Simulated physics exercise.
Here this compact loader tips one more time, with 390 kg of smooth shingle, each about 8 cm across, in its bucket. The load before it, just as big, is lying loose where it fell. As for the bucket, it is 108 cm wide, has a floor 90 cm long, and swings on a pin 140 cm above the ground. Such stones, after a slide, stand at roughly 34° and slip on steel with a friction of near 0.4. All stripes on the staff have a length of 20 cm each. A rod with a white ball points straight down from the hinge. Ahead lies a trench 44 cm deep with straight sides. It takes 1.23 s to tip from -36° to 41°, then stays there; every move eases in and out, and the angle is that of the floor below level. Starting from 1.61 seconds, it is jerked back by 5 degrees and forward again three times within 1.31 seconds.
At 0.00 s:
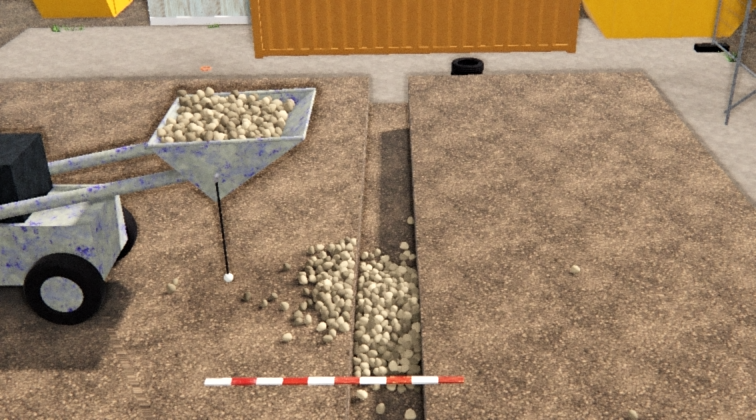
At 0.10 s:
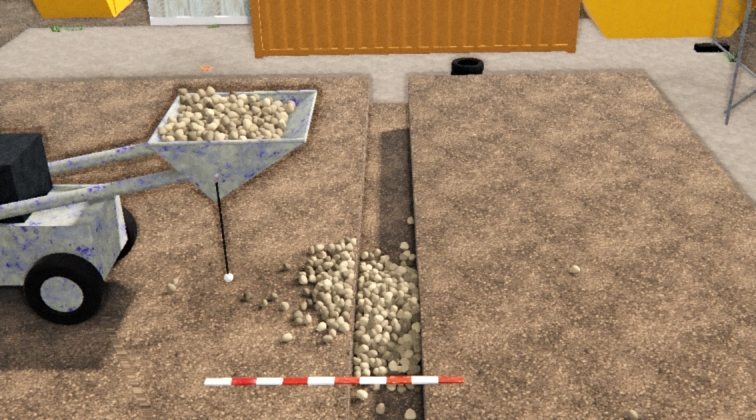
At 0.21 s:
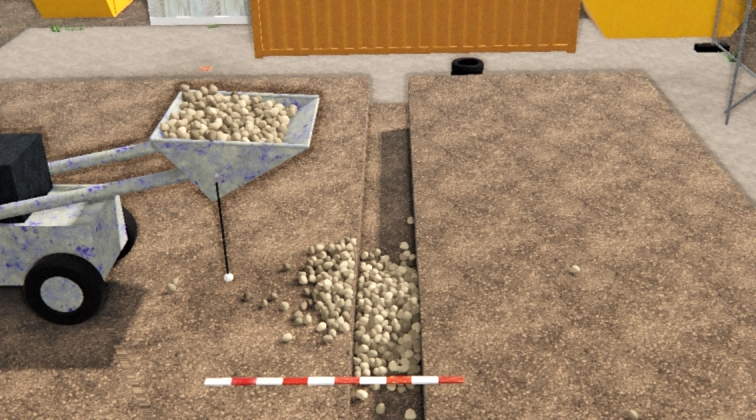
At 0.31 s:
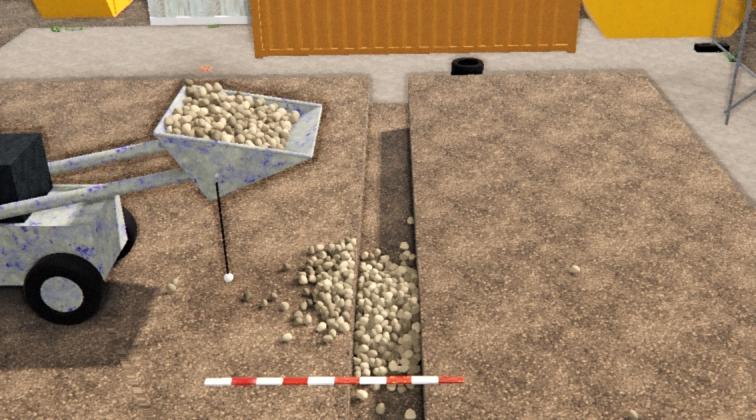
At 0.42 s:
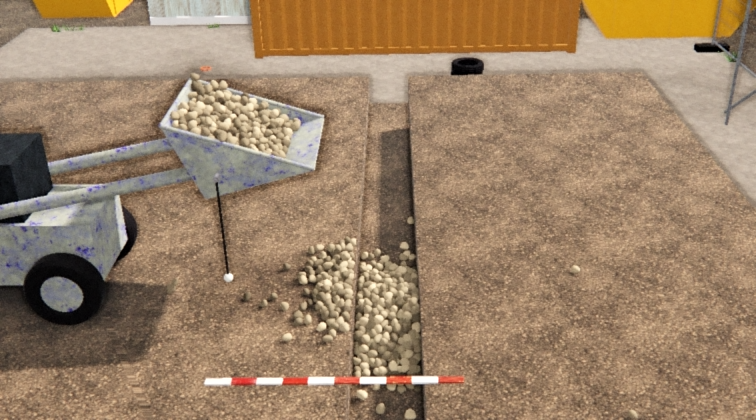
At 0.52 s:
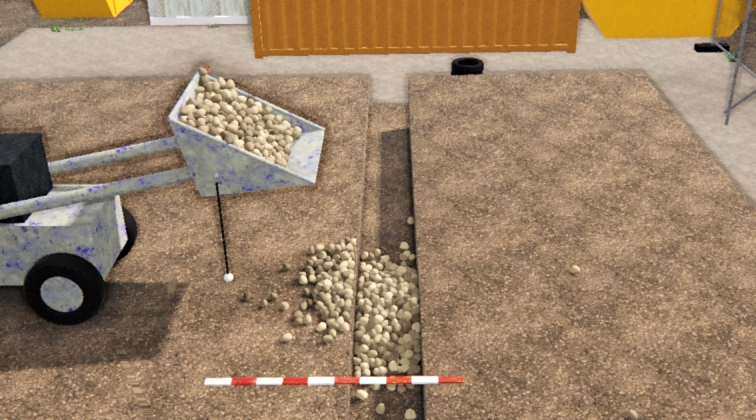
On a building site, a small loader tilting its raised bucket of pale round stones forward beside a partly filled trench.
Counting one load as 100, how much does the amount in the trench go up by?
It goes up by about 72.
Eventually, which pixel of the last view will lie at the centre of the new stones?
Middle: Approx. (376, 293) px.
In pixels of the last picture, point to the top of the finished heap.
Roughly at (327, 272).
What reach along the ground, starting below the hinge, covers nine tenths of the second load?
Around 150 cm.
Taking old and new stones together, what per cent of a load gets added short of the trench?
About 25 per cent.
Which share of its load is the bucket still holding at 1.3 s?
Estimate: 40 % remaining inside, roughly.
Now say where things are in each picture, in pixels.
In the first frame, the bucket is at -36°, its lip at (304, 138); the top of the load is at (207, 98). The earlier load is highest near (335, 273), 10 cm above ground level, 18 % short of the trench, 82 % in the trench.
The second frame shows lip at (305, 140), floor tilted -34°, highest stones at (202, 98); the stones move at 0.1 m/s on average.
The third frame shows lip at (308, 147), floor tilted -30°, highest stones at (198, 96); the stones move at 0.2 m/s on average.
In the fourth frame, the bucket is at -24°, its lip at (311, 157); the top of the load is at (202, 93); the stones move at 0.3 m/s on average.
The fifth frame shows lip at (314, 169), floor tilted -16°, highest stones at (203, 87); the stones move at 0.4 m/s on average.
The sixth frame shows lip at (314, 183), floor tilted -6°, highest stones at (208, 84); the stones move at 0.4 m/s on average.
After 0.9 s the floor is at 29°; in per cent of one load, 99 in the bucket, 19 short of the trench, 82 in the trench; the foremost stones are at (458, 317).
After 1.3 s the floor is at 41°; in per cent of one load, 39 in the bucket, 74 short of the trench, 86 in the trench; the foremost stones are at (457, 306).
After 3.4 s the floor is at 41°; in per cent of one load, 0 in the bucket, 44 short of the trench, 154 in the trench, 2 past the trench; the foremost stones are at (497, 291).
After 6.0 s the floor is at 41°; in per cent of one load, 0 in the bucket, 44 short of the trench, 154 in the trench, 2 past the trench; the foremost stones are at (497, 291). Net gain in the trench, 72.
